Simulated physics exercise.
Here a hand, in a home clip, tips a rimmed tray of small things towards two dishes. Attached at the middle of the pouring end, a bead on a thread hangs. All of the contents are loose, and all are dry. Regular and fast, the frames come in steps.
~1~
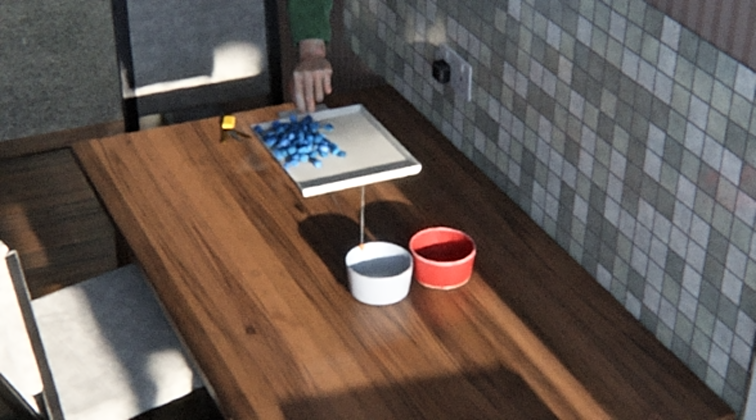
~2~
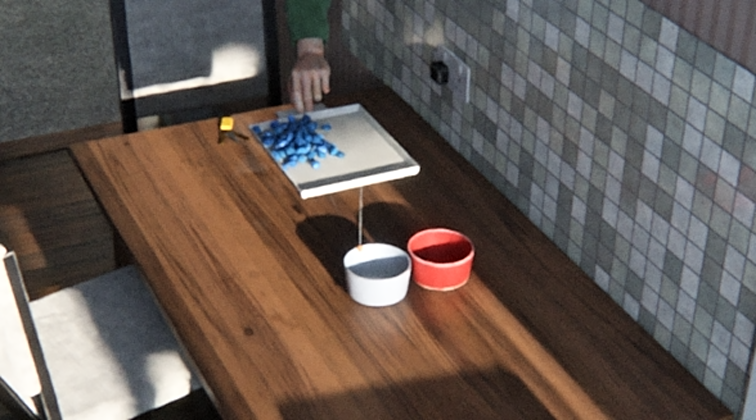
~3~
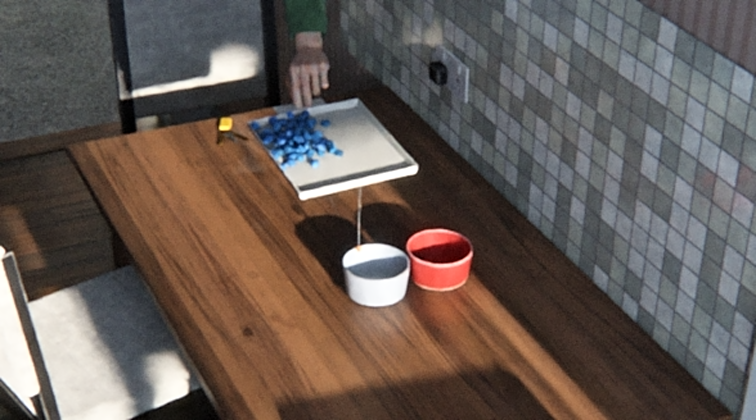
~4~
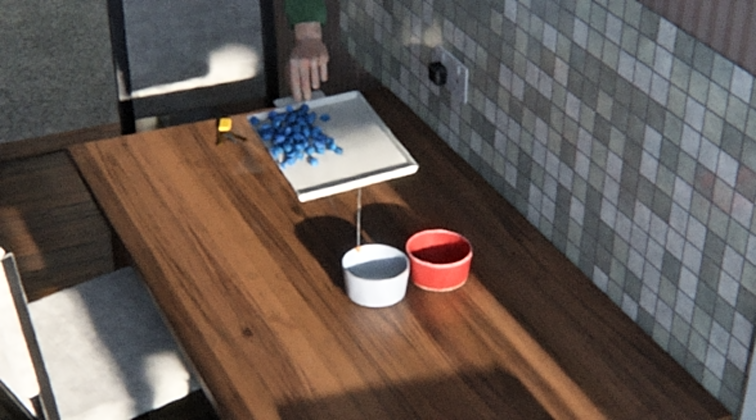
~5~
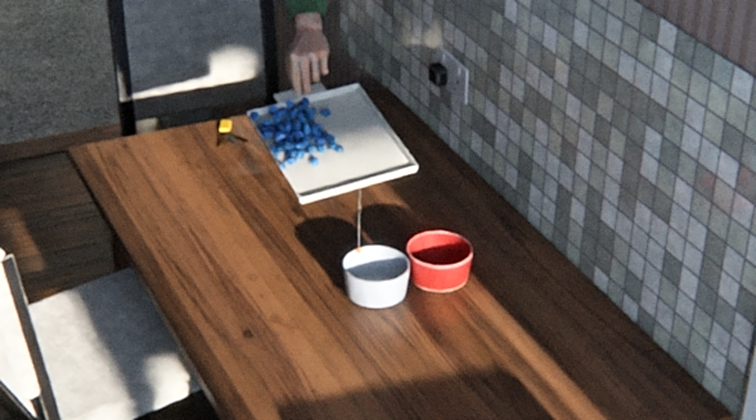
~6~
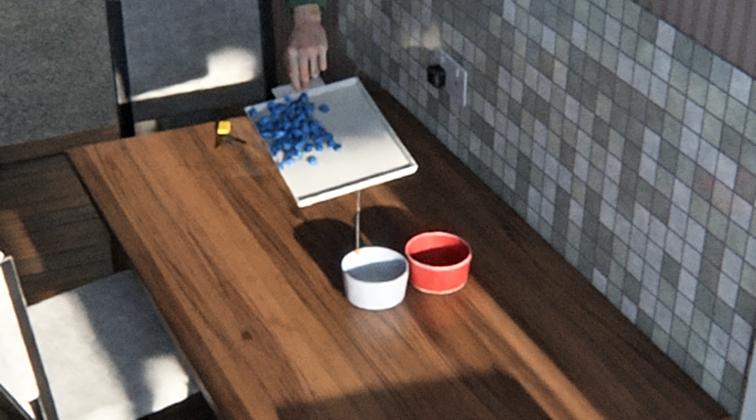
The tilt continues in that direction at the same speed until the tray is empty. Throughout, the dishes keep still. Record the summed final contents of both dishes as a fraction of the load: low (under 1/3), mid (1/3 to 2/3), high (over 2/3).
Recorded: Low.
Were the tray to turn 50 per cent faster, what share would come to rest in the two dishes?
It would be some 10 in a hundred.
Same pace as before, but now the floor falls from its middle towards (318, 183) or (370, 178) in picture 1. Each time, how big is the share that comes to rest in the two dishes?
0 % and 60 %.
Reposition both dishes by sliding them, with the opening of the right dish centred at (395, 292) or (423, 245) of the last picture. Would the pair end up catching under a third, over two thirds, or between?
Trial 1 - less than a third. Trial 2 - less than a third.
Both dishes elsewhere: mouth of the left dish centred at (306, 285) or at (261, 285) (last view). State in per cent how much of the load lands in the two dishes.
It would be near 90 per cent first and near 80 per cent second.
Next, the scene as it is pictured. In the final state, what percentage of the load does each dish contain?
The left dish keeps near 10 in a hundred, the right dish near 0 in a hundred.
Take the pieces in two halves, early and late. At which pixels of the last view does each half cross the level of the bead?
About (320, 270), and after that about (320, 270).
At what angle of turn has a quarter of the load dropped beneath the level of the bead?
Roughly 75°.
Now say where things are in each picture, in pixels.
Corners of the pouring end (304, 189) and (418, 165), level; middle of the load (300, 143), aquarium stones; left dish (393, 289); right dish (457, 273); bead on its thread (362, 247), in the first frame.
Corners of the pouring end (303, 191) and (417, 166), level; middle of the load (298, 143), in the second frame.
Corners of the pouring end (301, 192) and (415, 166), tipped barely, lowest at the left corner; middle of the load (297, 140), in the third frame.
Corners of the pouring end (301, 194) and (415, 165), tipped a little, lowest at the left corner; middle of the load (296, 137), in the fourth frame.
Corners of the pouring end (301, 197) and (416, 165), tipped a little, lowest at the left corner; middle of the load (296, 134), in the fifth frame.
Corners of the pouring end (300, 201) and (414, 166), tipped clearly, lowest at the left corner; middle of the load (295, 131); left dish (389, 294); right dish (453, 278), in the sixth frame.
Just after the last frame, tray tipped steeply; the larger part on the tray; about a tenth in the air.
A moment on, tray tipped right over; about a tenth on the tray; about a tenth in the left dish; roughly two thirds outside both; roughly a quarter in the air.
Further on, tray tipped past a quarter turn; about a tenth in the left dish; almost all outside both.
When it is over, tray tipped past a quarter turn; about a tenth in the left dish; not one in the right dish; almost all outside both.
